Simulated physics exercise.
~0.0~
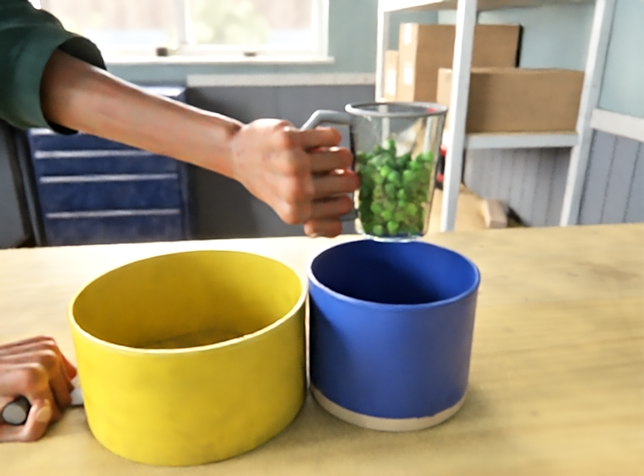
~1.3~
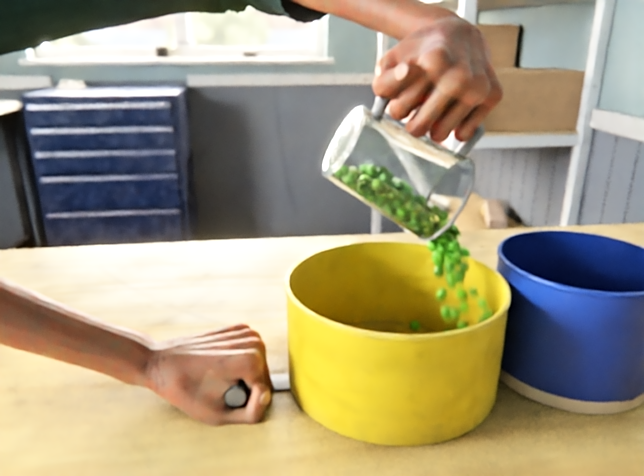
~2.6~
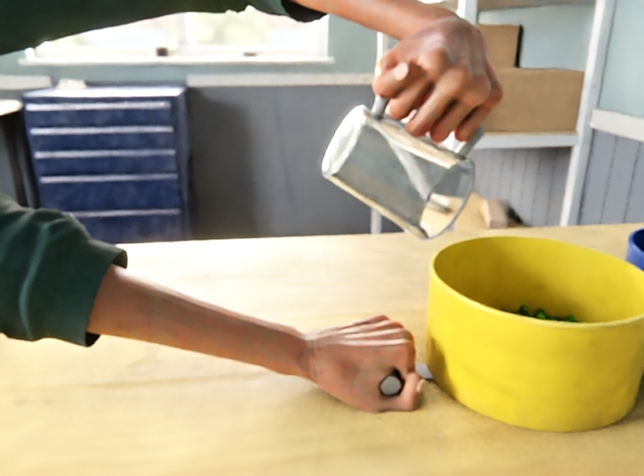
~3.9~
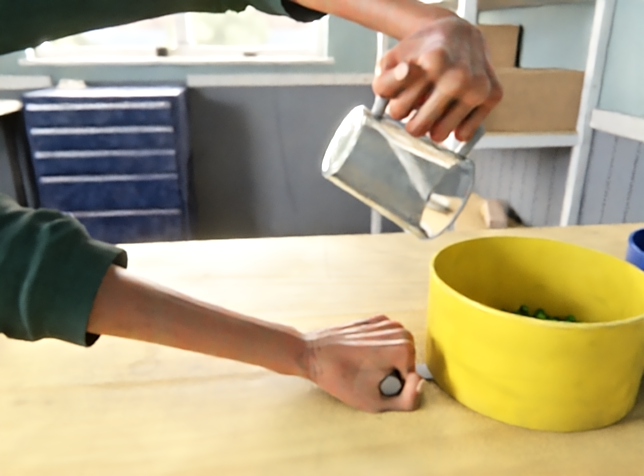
On a wooden table in a room with shelves and blue drawers, one hand tips a clear cup of green peas while another slides a joined yellow pot and blue pot rightward; the peas pour into the yellow pot, and the emptied cup stays tilted as everything rests.
